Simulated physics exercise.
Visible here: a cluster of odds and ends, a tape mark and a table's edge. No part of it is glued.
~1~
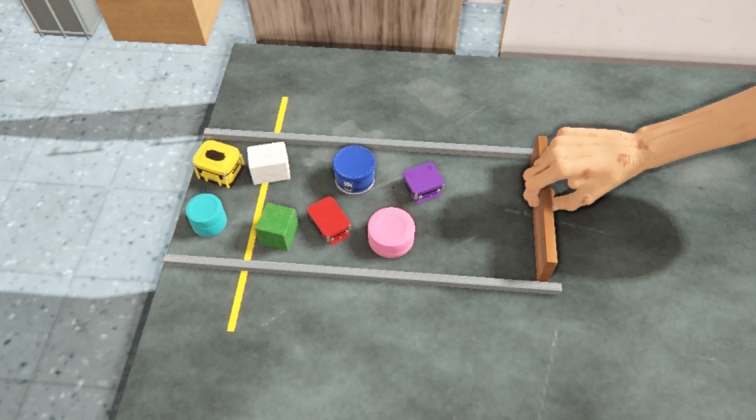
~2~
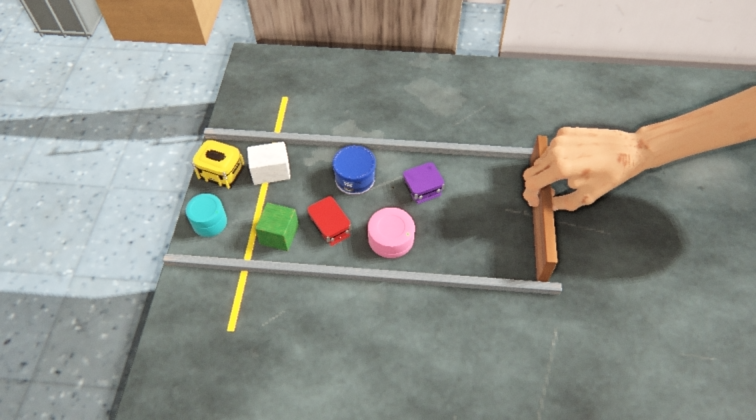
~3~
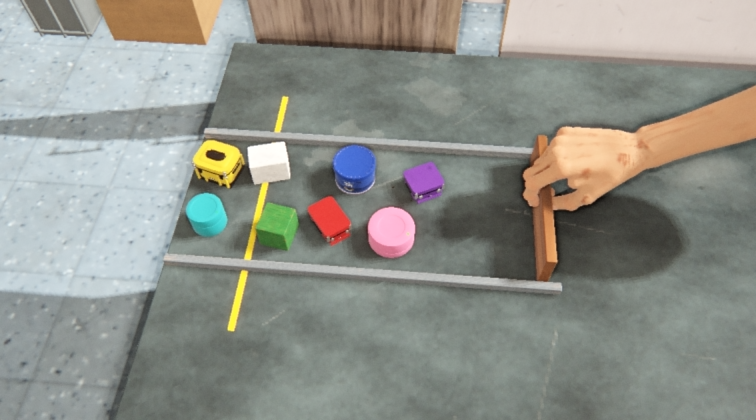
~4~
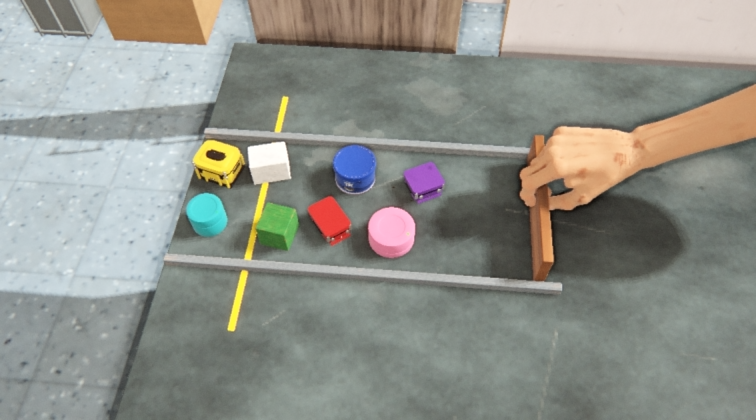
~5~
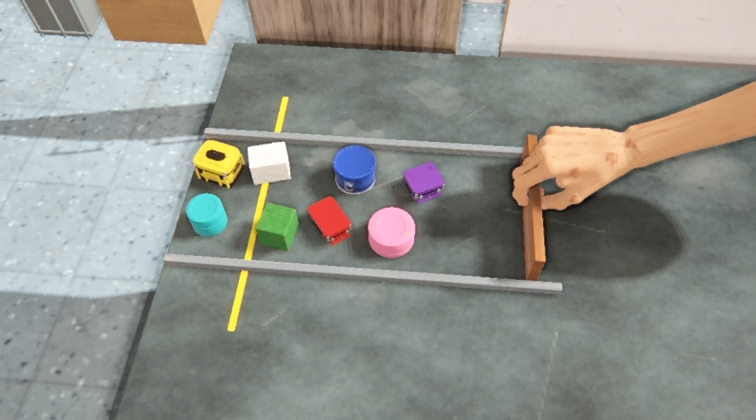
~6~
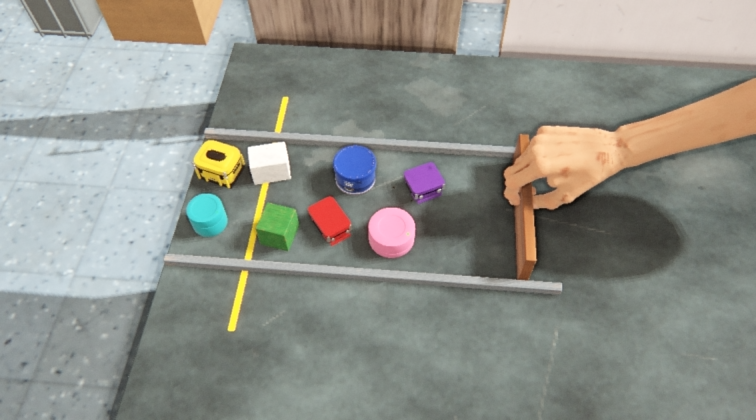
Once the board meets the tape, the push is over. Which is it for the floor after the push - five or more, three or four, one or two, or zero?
Three to four go over.
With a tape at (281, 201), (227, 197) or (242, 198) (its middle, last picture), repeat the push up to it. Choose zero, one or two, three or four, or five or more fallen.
Falls: Either one or two; at least five; three or four.
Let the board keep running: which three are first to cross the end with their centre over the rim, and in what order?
The order is the yellow case, the white block, then the turquoise lid.
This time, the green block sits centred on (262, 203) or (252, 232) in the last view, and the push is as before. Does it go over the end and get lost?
Well, the green block sits tight the first time and sits tight the second time.
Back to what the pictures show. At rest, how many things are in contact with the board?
My count gives 3.
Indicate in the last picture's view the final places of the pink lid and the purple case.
Final pixels, roughly: (230, 227) for the first, (252, 166) for the other.
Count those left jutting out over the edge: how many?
That comes to 0 of them.
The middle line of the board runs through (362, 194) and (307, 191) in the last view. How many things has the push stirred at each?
By the first moment it's 5, by the second it's 7.
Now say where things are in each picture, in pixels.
Yellow case (219, 164); turquoise lid (207, 215); white block (269, 163); board (542, 207); tape (261, 200), in the first picture.
Turquoise lid (207, 215); purple case (423, 183), in the second picture.
White block (269, 163); red case (330, 221), in the third picture.
Yellow case (219, 164); green block (278, 227), in the fourth picture.
Turquoise lid (207, 215); board (531, 206), in the fifth picture.
Yellow case (219, 164); turquoise lid (207, 215); white block (270, 163); board (524, 205); tape (262, 199), in the sixth picture.
Soon after, none off yet; yellow case at rest near (219, 164); turquoise lid at rest near (207, 215); white block at rest near (270, 163).
Then, none off yet; yellow case moved about its own width near (183, 160); turquoise lid at rest near (207, 215); white block moved about its own width near (222, 159).
By the end, the number that fall off is three or four; fallen, white block, turquoise lid and yellow case.
